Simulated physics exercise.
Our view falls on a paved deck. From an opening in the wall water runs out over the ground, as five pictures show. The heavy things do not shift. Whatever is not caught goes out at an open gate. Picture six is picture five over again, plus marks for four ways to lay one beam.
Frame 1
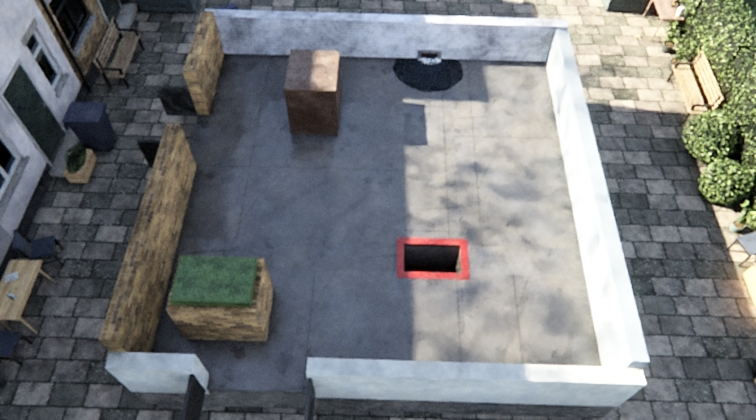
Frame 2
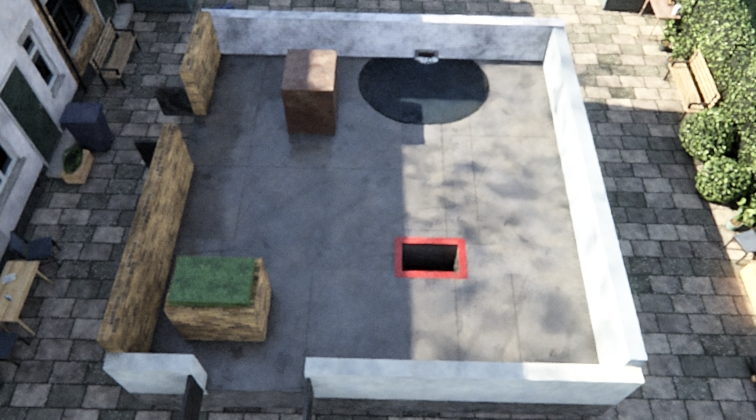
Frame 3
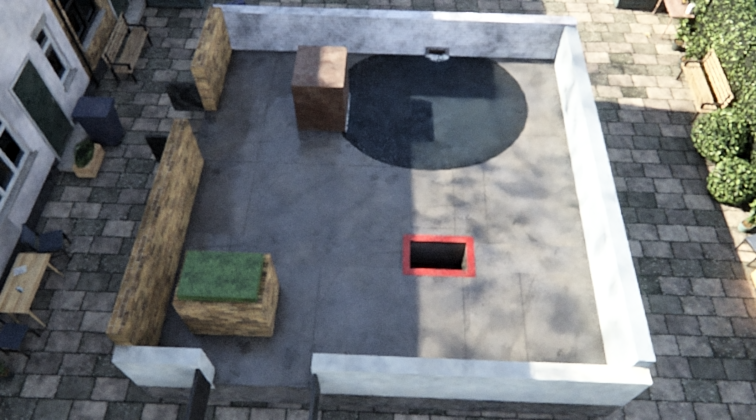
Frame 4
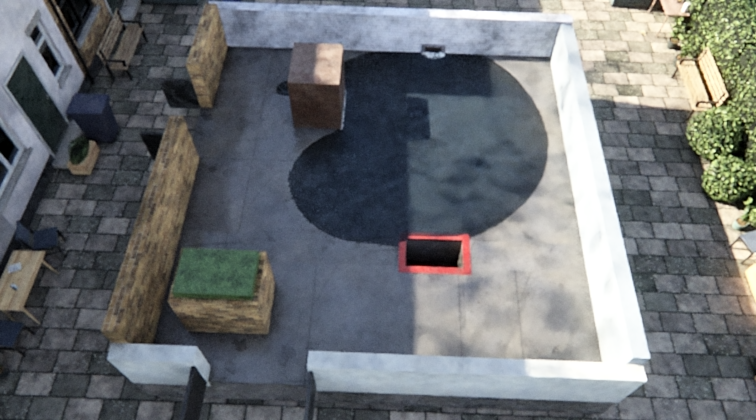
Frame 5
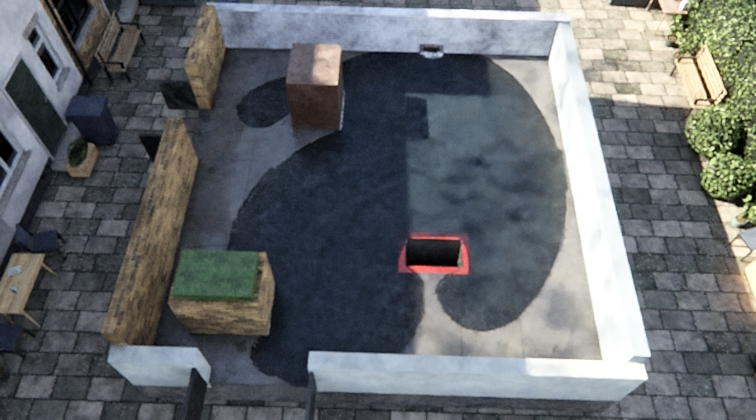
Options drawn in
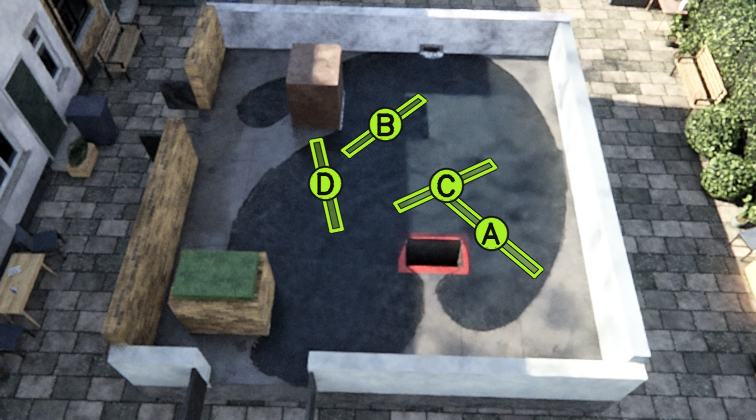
Dark water spreads across a grey paved deck enclosed by low white and stone walls, seen from high above with the view shifting very slightly. A rusty brown block stands at upper left, a stone box topped with green at lower left, and a red-rimmed opening right of centre. From the far wall, the pool widens, curls around the brown block, then surrounds much of the red rim and reaches the near left.
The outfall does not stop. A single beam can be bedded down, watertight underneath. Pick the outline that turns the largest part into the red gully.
Spot D does it best.
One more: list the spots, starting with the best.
Best to worst: D, B, A, C.
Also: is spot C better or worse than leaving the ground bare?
Spot C is worse.
In lime, A from (448, 197) to (538, 272); B from (346, 153) to (421, 98); C from (397, 207) to (492, 163); D from (316, 140) to (336, 230).
For spot A, about 15 % of the stream goes into the red gully, about 84 % out by the gates.
For spot B, about 23 % of the stream goes into the red gully, about 76 % out by the gates.
For spot C, about 5 % of the stream goes into the red gully, about 93 % out by the gates.
For spot D, about 31 % of the stream goes into the red gully, about 67 % out by the gates.
